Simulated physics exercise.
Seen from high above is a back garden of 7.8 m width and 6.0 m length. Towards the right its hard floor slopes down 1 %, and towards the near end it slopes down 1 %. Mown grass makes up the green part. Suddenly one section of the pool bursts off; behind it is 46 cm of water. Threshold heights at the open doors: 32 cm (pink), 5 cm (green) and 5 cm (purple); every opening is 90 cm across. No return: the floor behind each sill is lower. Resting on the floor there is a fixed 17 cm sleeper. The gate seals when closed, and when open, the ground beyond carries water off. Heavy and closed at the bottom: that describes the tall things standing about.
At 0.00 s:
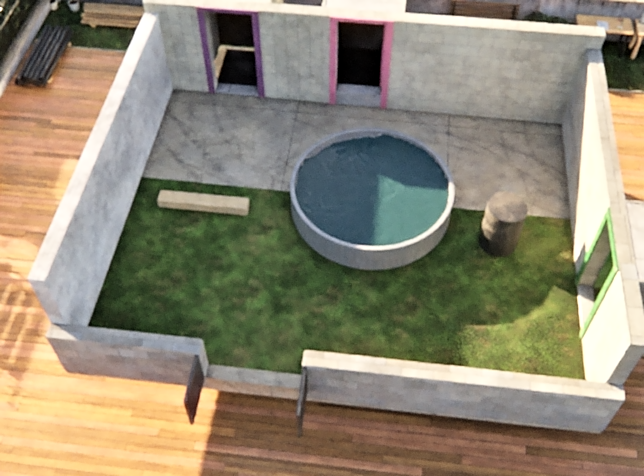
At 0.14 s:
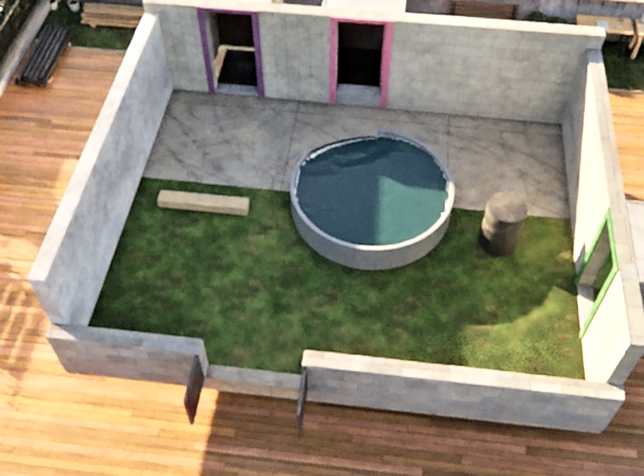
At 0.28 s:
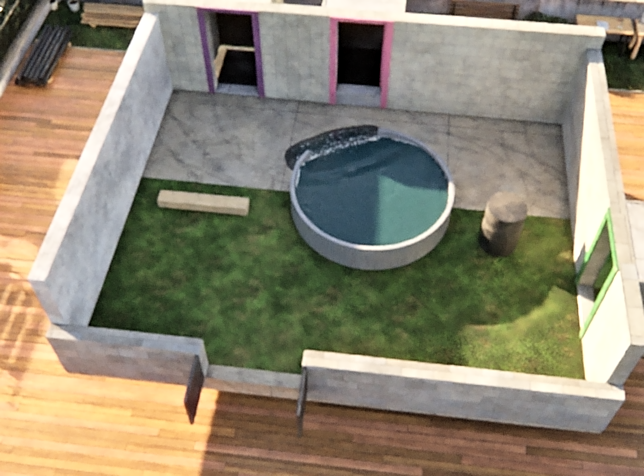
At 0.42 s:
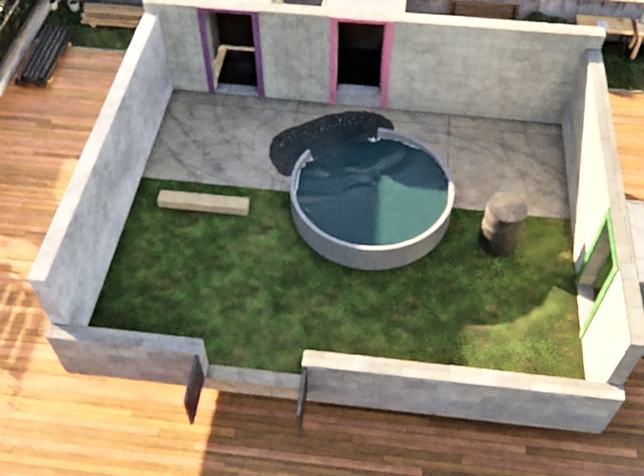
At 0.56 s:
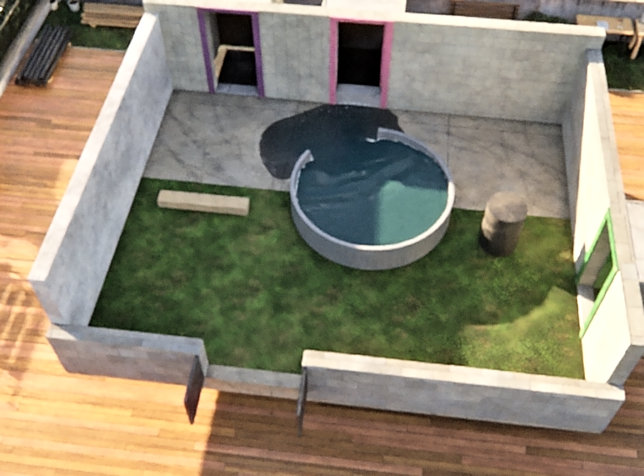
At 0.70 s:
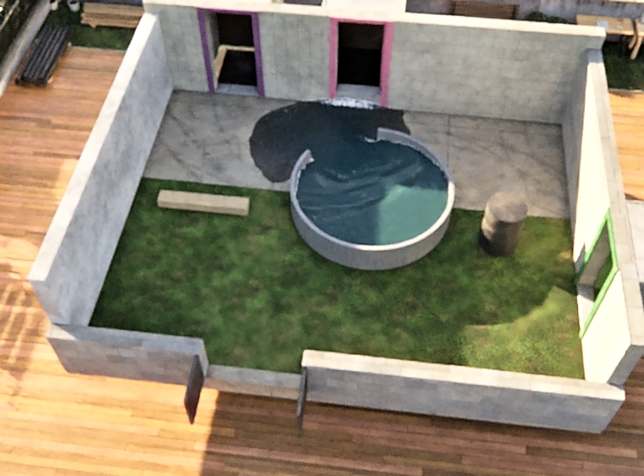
A round grey pool of dark teal water stands in the middle of a walled back garden, seen from high above by a still camera. Mown grass lies nearer, with a pale beam at left and a dark drum at right, while purple- and pink-framed doorways open beyond grey paving. The pool's far rim bursts open, and water pours out, spreading darkly across the paving towards the back wall.
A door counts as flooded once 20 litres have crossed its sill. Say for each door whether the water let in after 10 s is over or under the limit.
Water let in: Pink door under; green door under; purple door over.
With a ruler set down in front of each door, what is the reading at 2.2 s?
Pink 26 cm, green 0 cm, purple 11 cm.
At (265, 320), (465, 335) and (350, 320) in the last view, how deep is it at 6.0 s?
Roughly 0, 0, 0 cm.
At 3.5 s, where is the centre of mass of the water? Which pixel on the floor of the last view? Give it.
Its balance point lies near (326, 167).
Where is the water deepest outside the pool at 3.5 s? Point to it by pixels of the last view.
Look around (177, 105).
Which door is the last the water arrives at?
Answer: The green one, last of all.
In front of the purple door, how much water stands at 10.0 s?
Looks like about 7.5 cm at that spot.
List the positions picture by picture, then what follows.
The first frame shows still water, 46 cm deep, in the pool at (372, 188).
In the second frame, the front is at (302, 166), 0.8 m from the gap at (340, 150); 0.3 m2 of floor is under water; 46 cm left at the back of the pool.
In the third frame, the front is at (377, 130), 1.0 m from the gap at (340, 151); 1.0 m2 of floor is under water; 46 cm left at the back of the pool.
In the fourth frame, water pours out at (340, 151) and has run 1.3 m, to (381, 119); deepest outside 22 cm, 46 cm at the pool's back.
In the fifth frame, water pours out at (340, 151) and has run 1.5 m, to (267, 135); deepest outside 22 cm, 46 cm at the pool's back.
In the sixth frame, water pours out at (340, 151) and has run 1.7 m, to (264, 119); deepest outside 22 cm, 46 cm at the pool's back.
After 1.4 s water covers 15 % of the floor and is deepest (32 cm) near (331, 106); pink door 25 cm at the sill, 0 L in, green door not reached, purple door 10 cm at the sill, 0 L in.
After 2.2 s water covers 20 % of the floor and is deepest (30 cm) near (340, 107); pink door 26 cm at the sill, 0 L in, green door not reached, purple door 11 cm at the sill, 11 L in.
After 3.5 s water covers 35 % of the floor and is deepest (26 cm) near (177, 105); pink door 20 cm at the sill, 0 L in, green door not reached, purple door 10 cm at the sill, 35 L in.
After 6.0 s water covers 60 % of the floor and is deepest (18 cm) near (175, 196); pink door 13 cm at the sill, 0 L in, green door not reached, purple door 11 cm at the sill, 71 L in.
After 10.0 s water covers 90 % of the floor and is deepest (12 cm) near (185, 197); pink door 8 cm at the sill, 0 L in, green door 5 cm at the sill, 0 L in, purple door 8 cm at the sill, 112 L in.
